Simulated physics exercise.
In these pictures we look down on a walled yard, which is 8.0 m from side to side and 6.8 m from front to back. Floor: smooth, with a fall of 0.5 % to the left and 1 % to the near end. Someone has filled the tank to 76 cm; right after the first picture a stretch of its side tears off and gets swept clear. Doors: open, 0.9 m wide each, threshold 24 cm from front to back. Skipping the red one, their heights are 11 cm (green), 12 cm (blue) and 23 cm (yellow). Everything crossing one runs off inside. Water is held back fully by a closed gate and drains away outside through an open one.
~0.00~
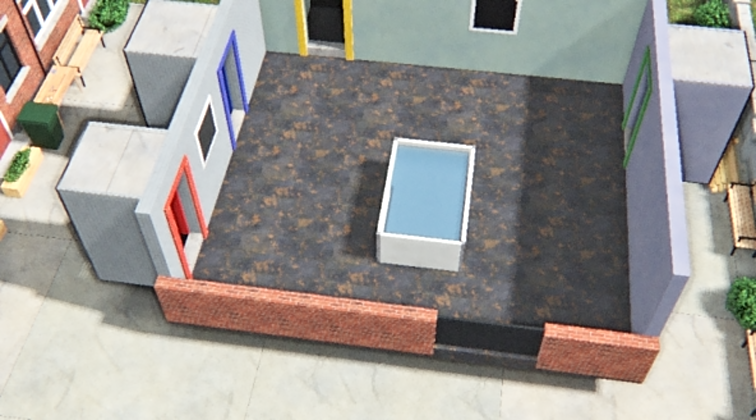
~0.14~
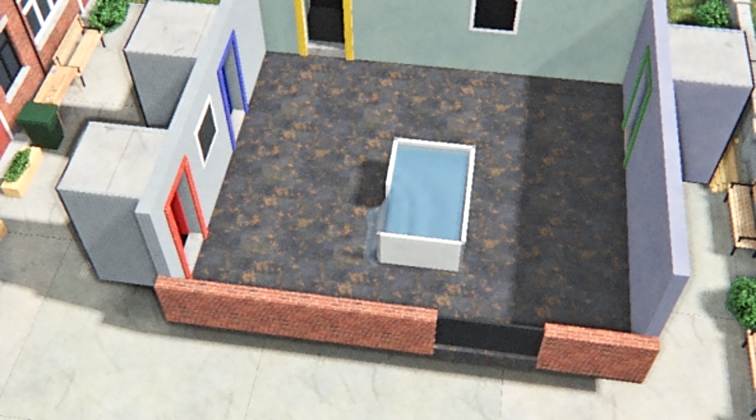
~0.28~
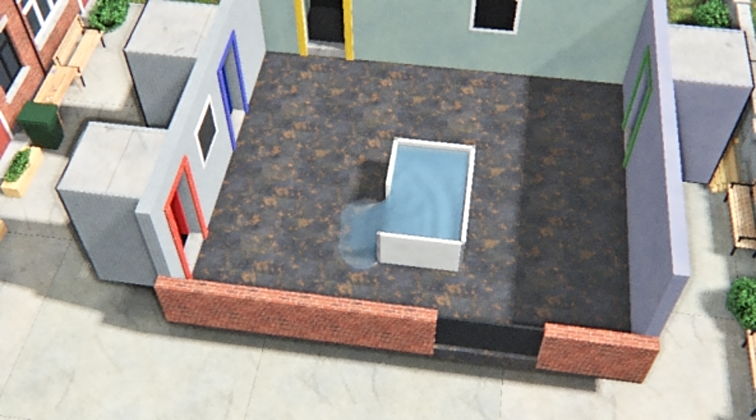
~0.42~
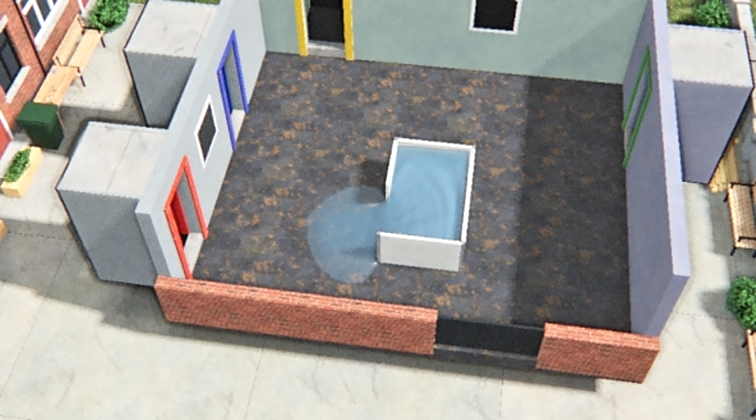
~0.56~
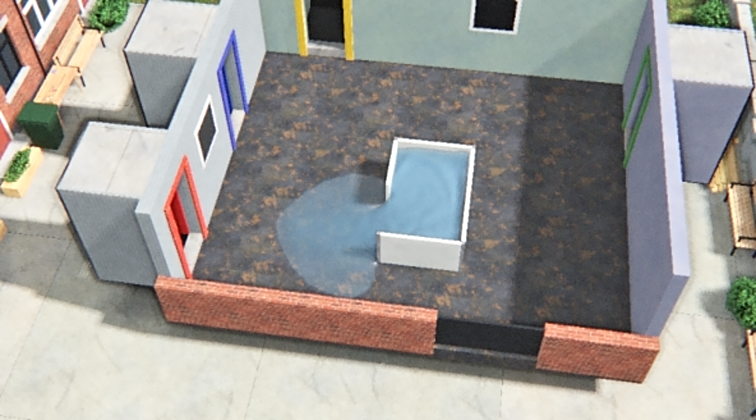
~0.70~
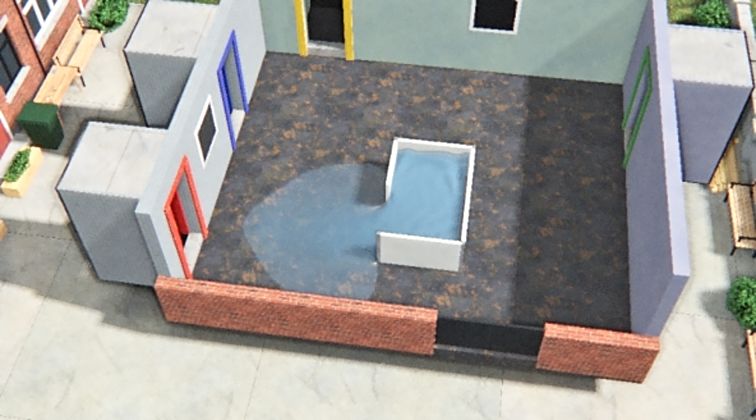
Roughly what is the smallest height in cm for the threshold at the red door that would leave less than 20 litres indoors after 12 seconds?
Close to 27 cm.
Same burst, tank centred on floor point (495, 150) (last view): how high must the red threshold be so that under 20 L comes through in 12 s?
Some 14.5 cm.
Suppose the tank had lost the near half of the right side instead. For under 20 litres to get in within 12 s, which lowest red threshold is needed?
You'd want it roughly 6.0 centimetres tall.
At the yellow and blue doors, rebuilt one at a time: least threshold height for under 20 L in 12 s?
You'd want about 8.5 centimetres at yellow and about 7.5 centimetres at blue.
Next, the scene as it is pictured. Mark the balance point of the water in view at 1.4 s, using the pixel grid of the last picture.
I'd say around (365, 225).
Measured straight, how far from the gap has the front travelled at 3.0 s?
5.8 m.
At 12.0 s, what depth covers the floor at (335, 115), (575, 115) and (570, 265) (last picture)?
Going through the spots in order gives 5, 2 and 5 centimetres.
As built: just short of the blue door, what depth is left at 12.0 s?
It stands about 6.5 centimetres deep.
After 1.4 s water covers 25 % of the floor, deepest (38 cm) near (375, 244); 29 cm at the red door, 7 litres in over its 17 cm threshold.
After 3.0 s water covers 30 % of the floor, deepest (28 cm) near (194, 271); 27 cm at the red door, 103 litres in over its 17 cm threshold.
After 12.0 s water covers 95 % of the floor, deepest (9 cm) near (183, 304); 8 cm at the red door, 127 litres in over its 17 cm threshold.
At the red door as built, the water arrived by 1.1 s and peaked near 33 cm at 2.4 s.
Run again over the same 12 s with other heights there, 47 litres in over 23.5 cm, 6 litres over 32 cm. The limit of 20 litres is kept from about 27 cm up.
